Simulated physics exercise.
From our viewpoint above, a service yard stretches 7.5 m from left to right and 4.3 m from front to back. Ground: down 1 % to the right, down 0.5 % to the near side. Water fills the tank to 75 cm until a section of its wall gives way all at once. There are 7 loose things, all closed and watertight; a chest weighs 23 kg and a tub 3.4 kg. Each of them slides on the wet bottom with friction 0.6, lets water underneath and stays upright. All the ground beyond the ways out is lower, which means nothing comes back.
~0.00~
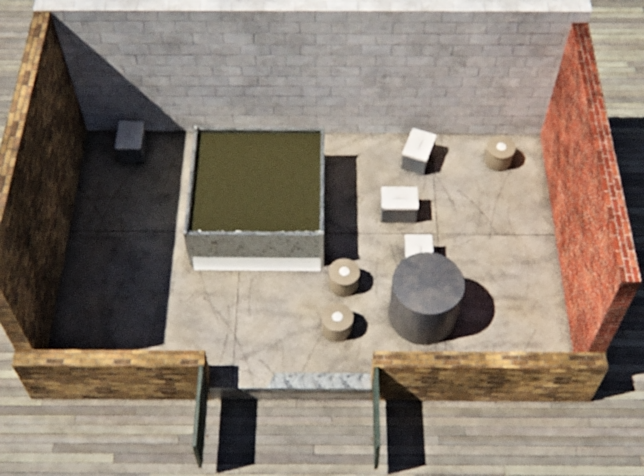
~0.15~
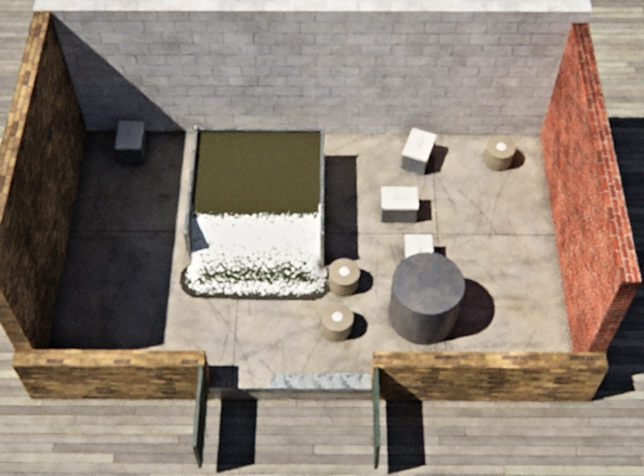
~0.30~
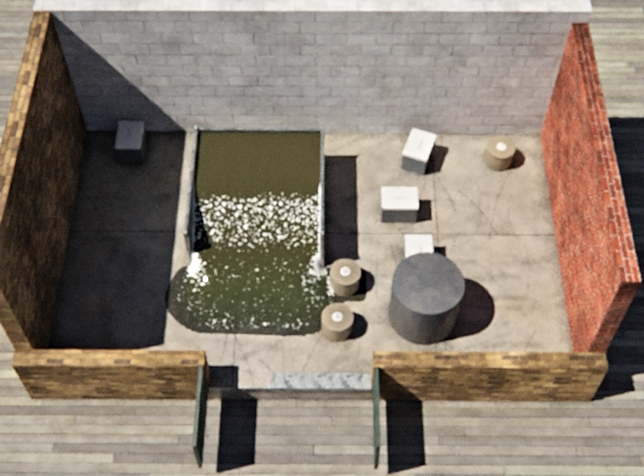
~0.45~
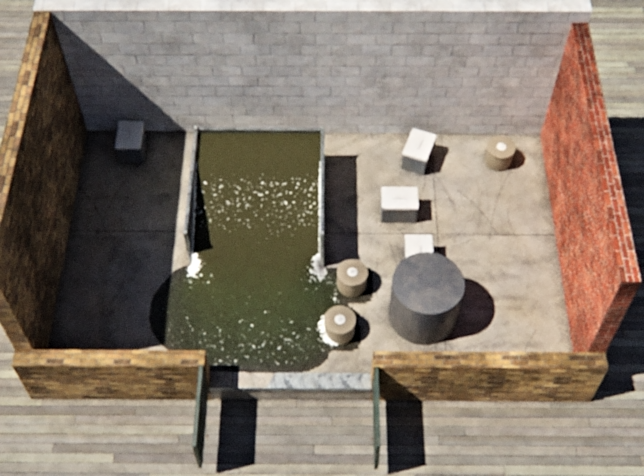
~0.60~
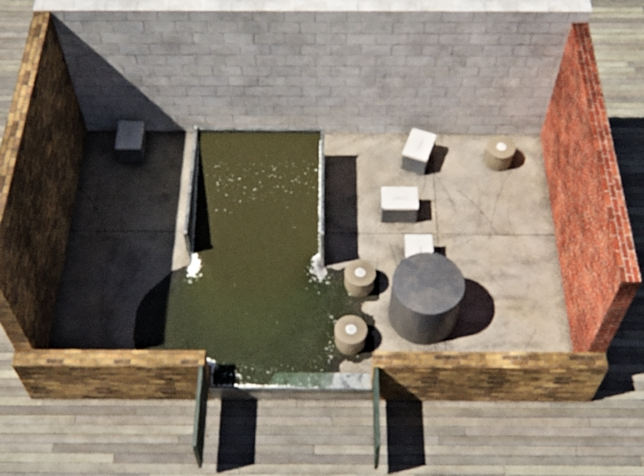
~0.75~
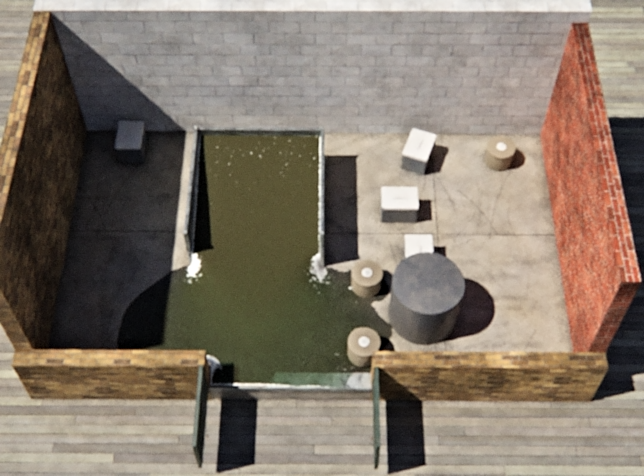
A large open-topped tank of murky green water stands left of centre against the grey block back wall of a paved yard, seen from a fixed view high above. Two tan tubs sit by its near right corner, with a dark grey drum, pale boxes and another tub farther right, and a dark box at left. White, foaming water bursts from the tank's near side, spreads green across the paving to the front opening, and nudges the two nearest tubs rightward.
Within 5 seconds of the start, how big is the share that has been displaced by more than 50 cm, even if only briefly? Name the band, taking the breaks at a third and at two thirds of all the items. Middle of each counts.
The answer is the lowest band, under a third.
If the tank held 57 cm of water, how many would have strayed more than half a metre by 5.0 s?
Under that setup the answer is 1.
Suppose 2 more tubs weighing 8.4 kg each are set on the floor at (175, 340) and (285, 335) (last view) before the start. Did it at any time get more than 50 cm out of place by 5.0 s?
The first comes out beyond the limit, the second beyond the limit.
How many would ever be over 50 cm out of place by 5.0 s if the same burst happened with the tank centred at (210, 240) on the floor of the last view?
Result: 2.
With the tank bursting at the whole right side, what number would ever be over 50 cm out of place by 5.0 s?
6.
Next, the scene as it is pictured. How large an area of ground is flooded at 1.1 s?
Some 11.0 m2.
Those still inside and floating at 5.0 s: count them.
Tally: 0 of them.
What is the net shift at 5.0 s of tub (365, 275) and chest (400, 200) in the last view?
In turn: 40 cm, 0 cm.
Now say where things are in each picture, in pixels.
In the first frame, a tub at (337, 317) rests on the ground; a tub at (344, 272) rests on the ground; 3.7 m2 under water; 0 of 7 have shifted.
In the second frame, a tub at (337, 317) rests on the ground; a tub at (344, 272) rests on the ground; 4.9 m2 under water; 0 of 7 have shifted.
In the third frame, a tub at (337, 317) rests on the ground; a tub at (345, 272) rests on the ground; 6.2 m2 under water; 0 of 7 have shifted.
In the fourth frame, a tub at (340, 319), on the bottom, 6 cm from its start; a tub at (352, 272), on the bottom, 12 cm from its start; water covers 8.0 m2; 2 of 7 have shifted.
In the fifth frame, a tub at (351, 329) rests on the ground, 28 cm from its start; a tub at (360, 273), on the bottom, 23 cm from its start; water covers 9.2 m2; 2 of 7 have shifted.
In the sixth frame, a tub at (364, 342) rests on the ground, 54 cm from its start; a tub at (367, 273), on the bottom, 33 cm from its start; 10.0 m2 under water; 2 of 7 have shifted.
After 1.1 s 1 of 7 are over 50 cm from their spots; 1 afloat.
After 2.2 s 1 of 7 are over 50 cm from their spots; 0 afloat.
After 3.5 s 1 of 7 are over 50 cm from their spots; 1 afloat.
After 5.0 s 1 of 7 are over 50 cm from their spots, and 1 have been at some point; 0 afloat.
